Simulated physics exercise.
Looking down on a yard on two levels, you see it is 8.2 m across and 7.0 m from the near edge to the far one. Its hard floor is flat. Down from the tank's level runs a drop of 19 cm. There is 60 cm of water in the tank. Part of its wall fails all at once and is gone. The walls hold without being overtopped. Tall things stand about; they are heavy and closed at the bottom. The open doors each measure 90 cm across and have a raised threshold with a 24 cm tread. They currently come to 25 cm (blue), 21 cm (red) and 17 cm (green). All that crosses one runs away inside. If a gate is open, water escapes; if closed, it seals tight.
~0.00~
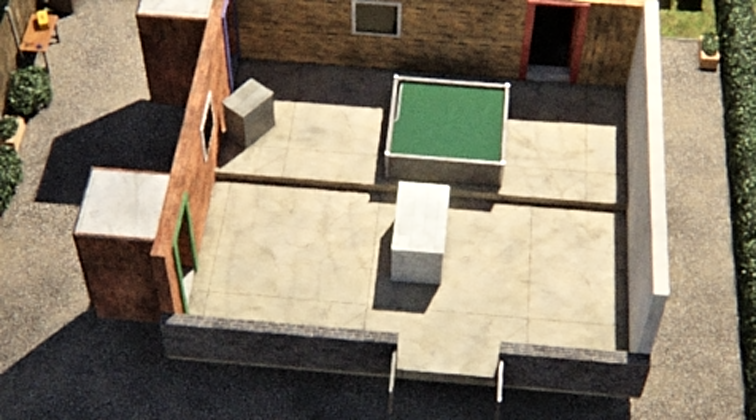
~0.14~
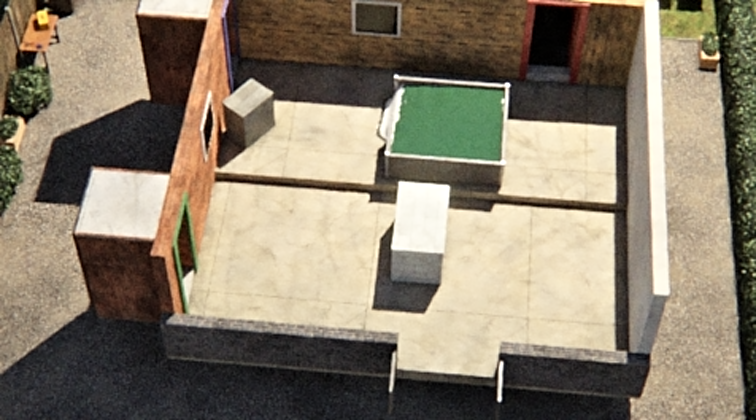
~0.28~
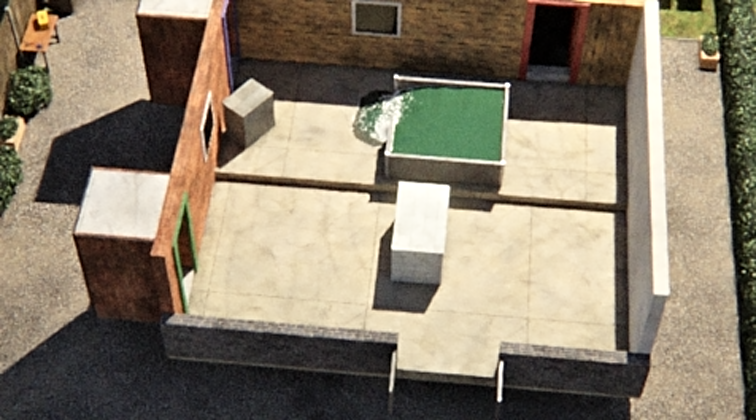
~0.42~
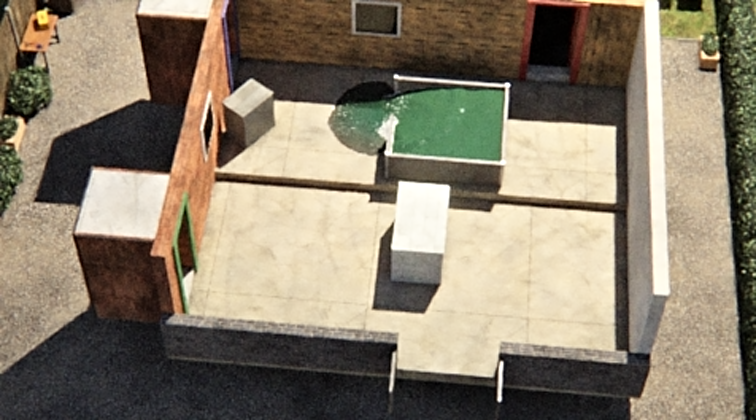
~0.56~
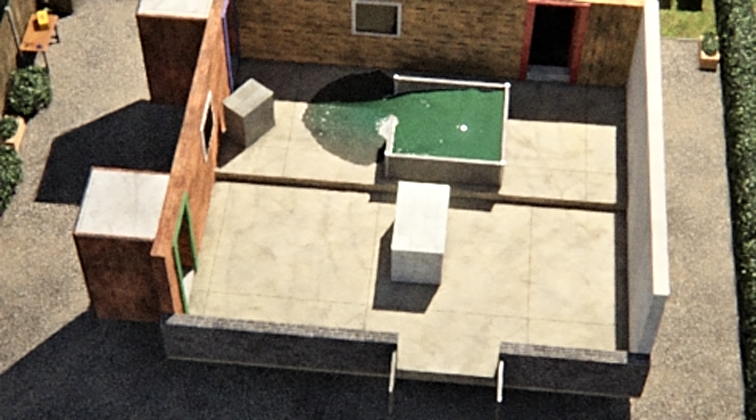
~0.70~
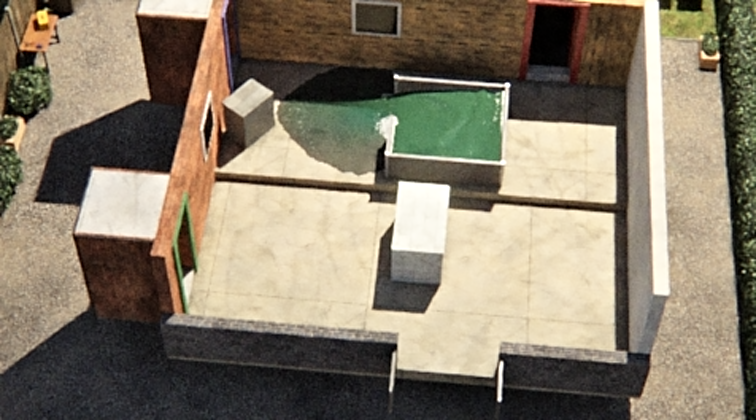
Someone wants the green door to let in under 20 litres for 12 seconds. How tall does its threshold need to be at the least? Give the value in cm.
It would need to be roughly 7 cm high.
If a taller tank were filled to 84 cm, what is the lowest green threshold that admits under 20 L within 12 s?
A step of about 11.5 cm does it.
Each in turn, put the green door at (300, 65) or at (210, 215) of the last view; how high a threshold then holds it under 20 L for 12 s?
Roughly 19 cm, then roughly 7.0 cm.
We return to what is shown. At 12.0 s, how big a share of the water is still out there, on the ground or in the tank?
Around 96 in a hundred parts remain.
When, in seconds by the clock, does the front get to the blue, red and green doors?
The blue door at 1.2 s, the red door at 6.5 s and the green door at 2.8 s.
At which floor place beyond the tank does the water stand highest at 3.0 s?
About (225, 126).
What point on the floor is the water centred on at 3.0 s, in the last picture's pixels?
(366, 131), roughly.
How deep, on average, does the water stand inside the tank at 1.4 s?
44 cm, roughly.
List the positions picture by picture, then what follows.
In the first frame, still water, 60 cm deep, in the tank at (448, 122); the green door at (185, 261) is dry.
In the second frame, water pours out at (395, 113) and has run 0.3 m, to (380, 136); about 6 cm deep outside, 60 cm at the back.
In the third frame, the gap is at (395, 114), the front 0.8 m out at (355, 125); the back of the tank holds 60 cm.
In the fourth frame, the gap is at (395, 114), the front 1.3 m out at (332, 123); the back of the tank holds 60 cm.
In the fifth frame, the gap is at (395, 114), the front 1.8 m out at (306, 119); the back of the tank holds 60 cm.
In the sixth frame, the front is at (280, 115), 2.4 m from the gap at (395, 114); 4.4 m2 of floor is wet, 56 cm left at the back; the green door at (185, 261), 5.7 m from the gap, is still 4.0 m from the nearest water.
After 1.4 s water covers 15 % of the floor, deepest (33 cm) near (386, 112); it has not reached the green door.
After 3.0 s water covers 25 % of the floor, deepest (48 cm) near (225, 126); 2 cm at the green door, 0 litres in over its 17 cm threshold.
After 12.0 s water covers 85 % of the floor, deepest (9 cm) near (243, 225); 7 cm at the green door, 0 litres in over its 17 cm threshold.
At the green door as built, the water arrived by 2.9 s and peaked near 11 cm at 8.8 s.
Run again over the same 12 s with other heights there, 25 litres in over 6.5 cm, 9 litres over 8.5 cm. The limit of 20 litres is kept from about 7 cm up.
